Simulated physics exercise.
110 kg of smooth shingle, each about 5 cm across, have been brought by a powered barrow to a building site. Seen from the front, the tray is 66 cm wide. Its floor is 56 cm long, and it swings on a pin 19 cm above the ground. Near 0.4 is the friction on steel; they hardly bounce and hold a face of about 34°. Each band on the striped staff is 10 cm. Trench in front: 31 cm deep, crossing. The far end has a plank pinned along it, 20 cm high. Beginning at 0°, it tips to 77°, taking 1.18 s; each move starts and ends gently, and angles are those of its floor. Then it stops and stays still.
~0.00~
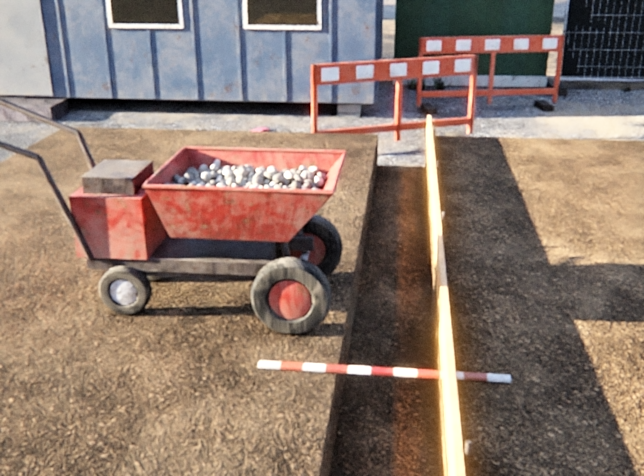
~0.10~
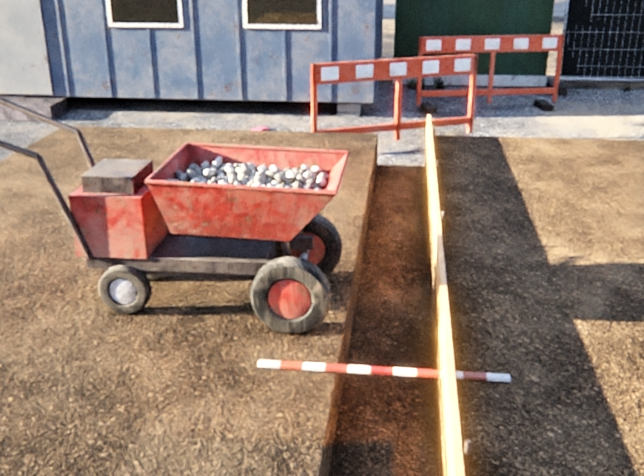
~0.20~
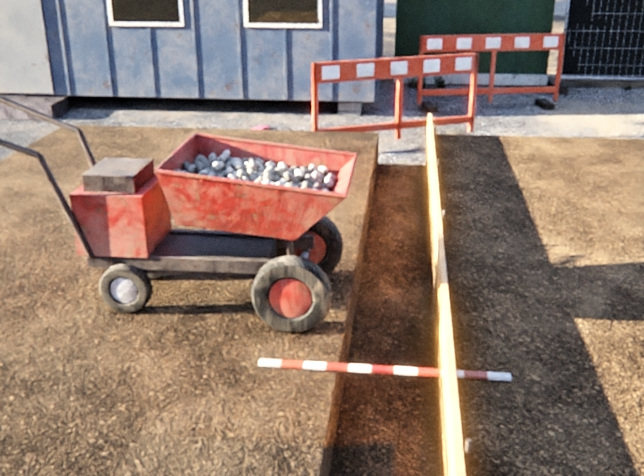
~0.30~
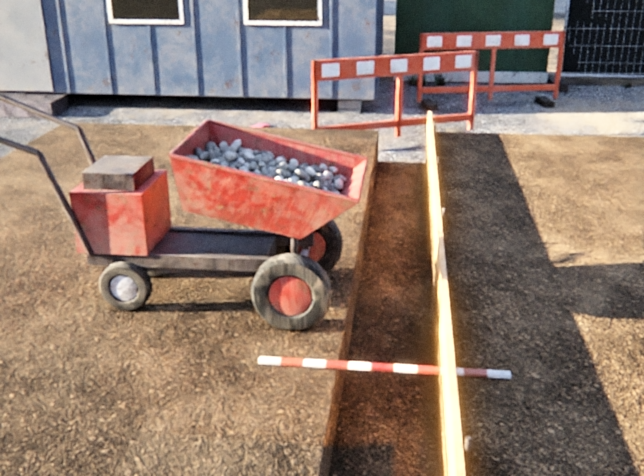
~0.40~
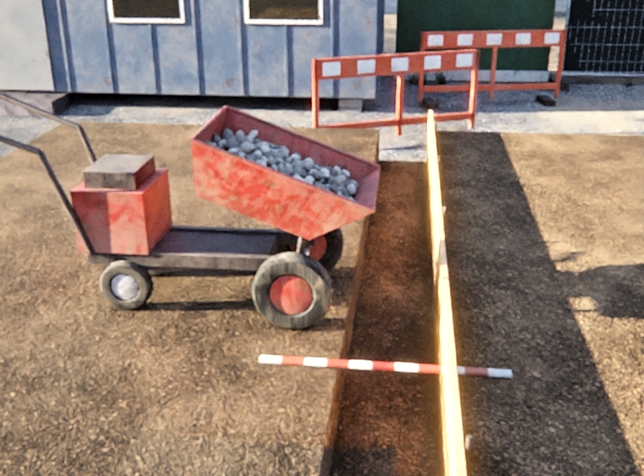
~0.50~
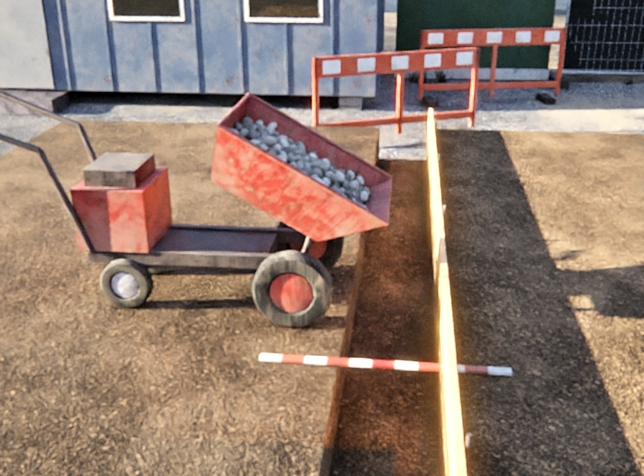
The red tray of a small wheeled barrow, heaped with grey stones, stands level at left on brown ground at a sunlit building site, seen from the side and slightly above by a still camera. A trench lies to its right, with a pale plank along its far edge, a red-and-white staff across it, and orange barriers and a blue cabin behind. The tray's left end rises steadily, tilting the load rightward toward the trench, while the wheels stay put.
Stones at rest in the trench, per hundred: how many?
Approx. 76 %.
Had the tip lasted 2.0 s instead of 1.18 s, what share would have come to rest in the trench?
75 %.
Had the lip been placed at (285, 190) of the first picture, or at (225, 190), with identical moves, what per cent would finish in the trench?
I'd expect some 100 per cent, then some 85.
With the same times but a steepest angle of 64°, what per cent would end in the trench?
Then about 60 per cent.
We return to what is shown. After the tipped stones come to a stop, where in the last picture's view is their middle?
Around (419, 342).
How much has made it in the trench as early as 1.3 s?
30 per cent or so by then.
After 0.9 s the floor is at 65°; 100 % in the tray; the foremost stones are at (422, 260).
After 1.3 s the floor is at 77°; 55 % in the tray, 29 % in the trench, 16 % past the trench; the foremost stones are at (536, 295).
After 1.6 s the floor is at 77°; 29 % in the tray, 48 % in the trench, 22 % past the trench; the foremost stones are at (616, 305).
After 3.6 s the floor is at 77°; 0 % in the tray, 76 % in the trench, 24 % past the trench; the foremost stones are past the picture's edge.
